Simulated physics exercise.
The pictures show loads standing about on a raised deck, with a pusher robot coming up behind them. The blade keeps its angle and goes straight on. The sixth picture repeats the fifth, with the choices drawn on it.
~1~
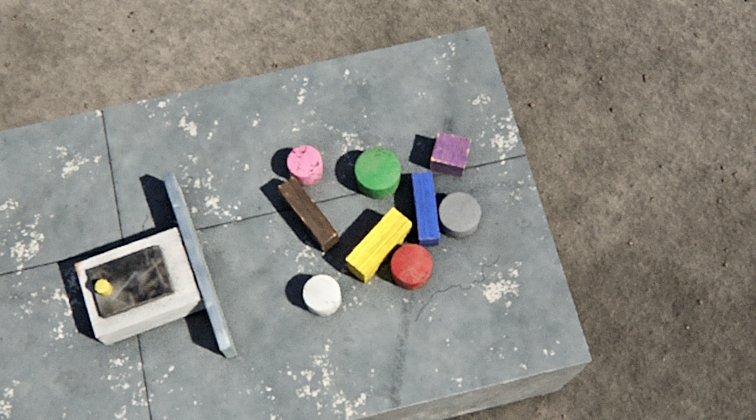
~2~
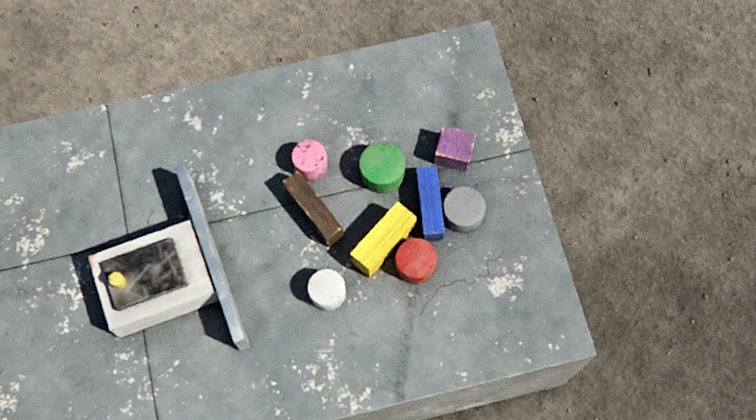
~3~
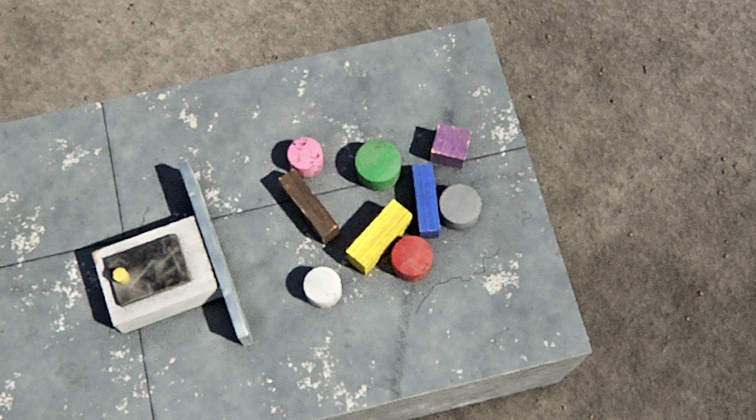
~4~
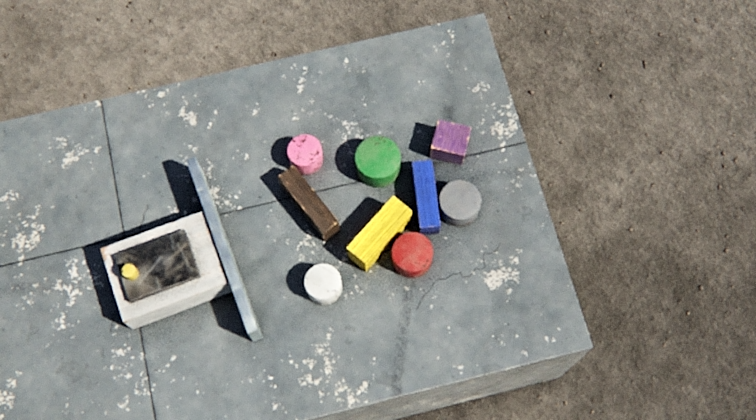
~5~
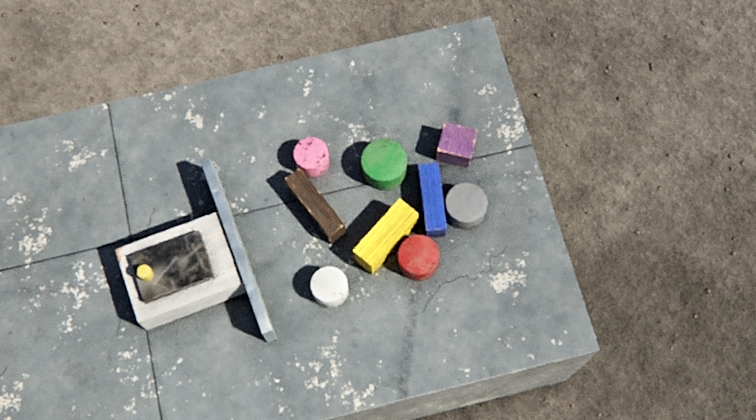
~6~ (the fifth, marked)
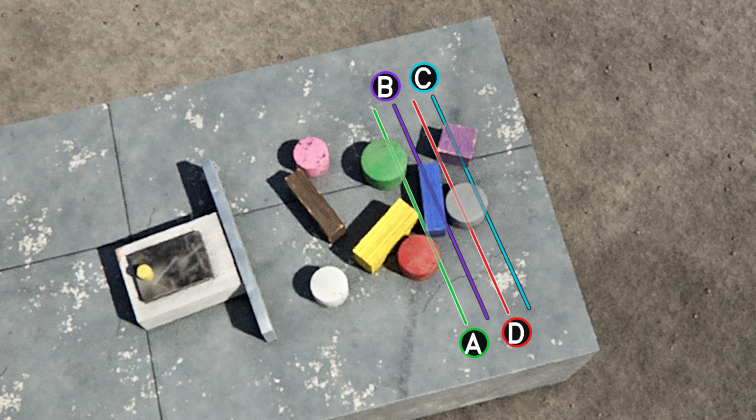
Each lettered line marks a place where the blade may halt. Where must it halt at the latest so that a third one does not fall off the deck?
The farthest such stop is C.
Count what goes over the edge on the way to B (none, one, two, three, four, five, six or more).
By then, none.
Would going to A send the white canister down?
No.
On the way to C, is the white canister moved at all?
Yes.
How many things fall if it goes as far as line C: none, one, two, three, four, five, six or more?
Two.
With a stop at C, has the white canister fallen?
No.
On the copy, A at (418, 213); B at (439, 208); C at (479, 198); D at (459, 203).
On C. First, robot (268, 243); pink canister (319, 154); white canister (368, 276).
Then, robot (356, 222); grey canister (502, 201); purple crate (472, 140).
Finally, robot (424, 206); grey canister over the edge; purple crate over the edge; two fallen.
By contrast, A is within the limit but short; B is within the limit but short; D is within the limit but short.
